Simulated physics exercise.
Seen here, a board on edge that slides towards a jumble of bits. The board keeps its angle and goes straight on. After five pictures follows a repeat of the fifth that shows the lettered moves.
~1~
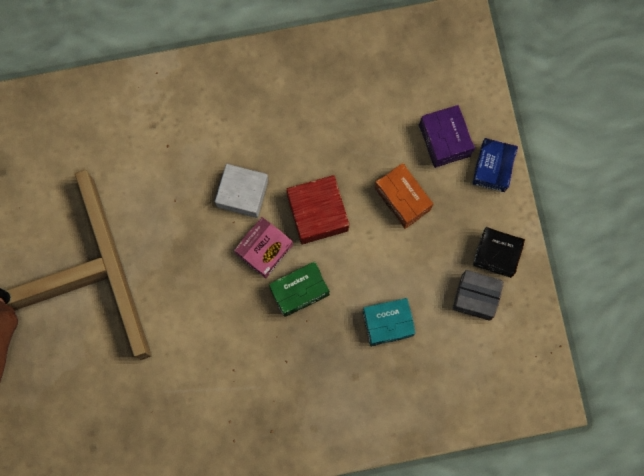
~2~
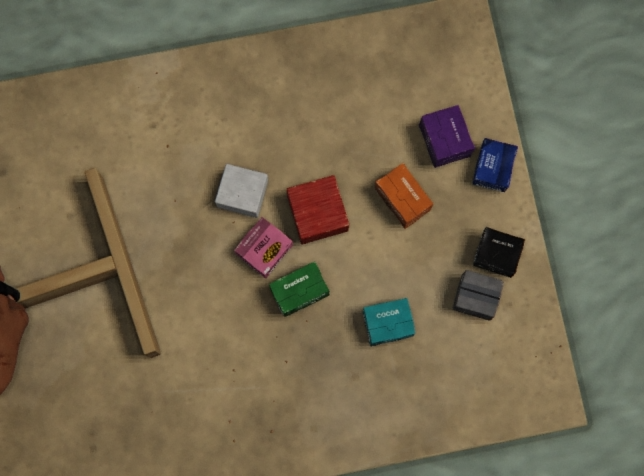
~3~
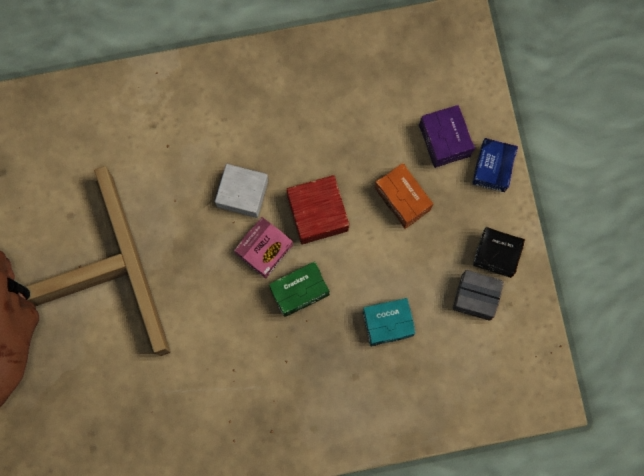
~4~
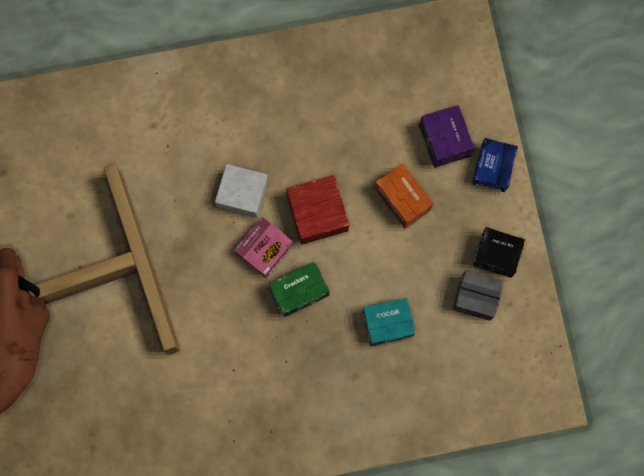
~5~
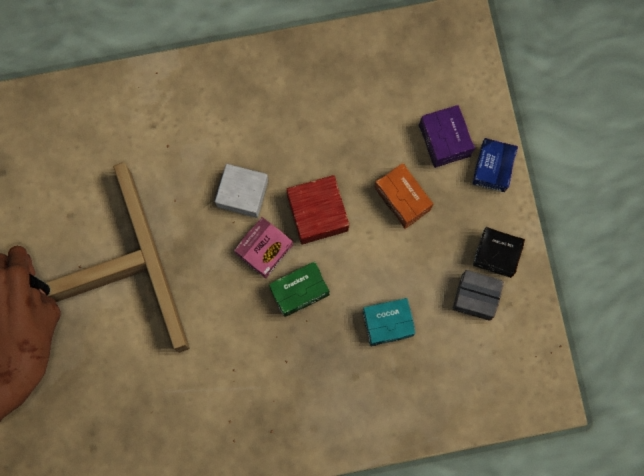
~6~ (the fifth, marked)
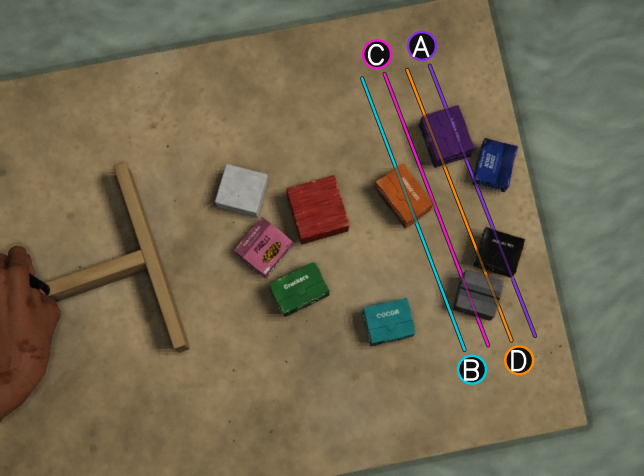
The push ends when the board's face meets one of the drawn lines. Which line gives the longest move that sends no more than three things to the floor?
No farther than D.
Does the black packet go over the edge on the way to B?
No.
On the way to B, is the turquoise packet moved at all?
By then, yes.
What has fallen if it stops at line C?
The blue box goes over.
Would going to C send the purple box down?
No.
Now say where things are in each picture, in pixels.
The first frame shows black packet (499, 252); red block (317, 210); turquoise packet (389, 322).
The second frame shows board (119, 260); blue box (495, 166).
The third frame shows board (129, 258); white block (242, 191).
The fourth frame shows board (139, 256); orange packet (404, 196).
The fifth frame shows board (149, 254); green packet (299, 290); black packet (499, 252); red block (317, 210).
On the copy, A at (481, 198); B at (412, 211); C at (435, 207); D at (458, 202).
On D. First, board (260, 232); white block (269, 178); green packet (313, 287).
Then, board (371, 211); purple box (454, 134); orange packet (440, 190).
Finally, board (458, 195); blue box over the edge; black packet over the edge; two fallen.
By contrast, A drops four; B is within the limit but short; C is within the limit but short.
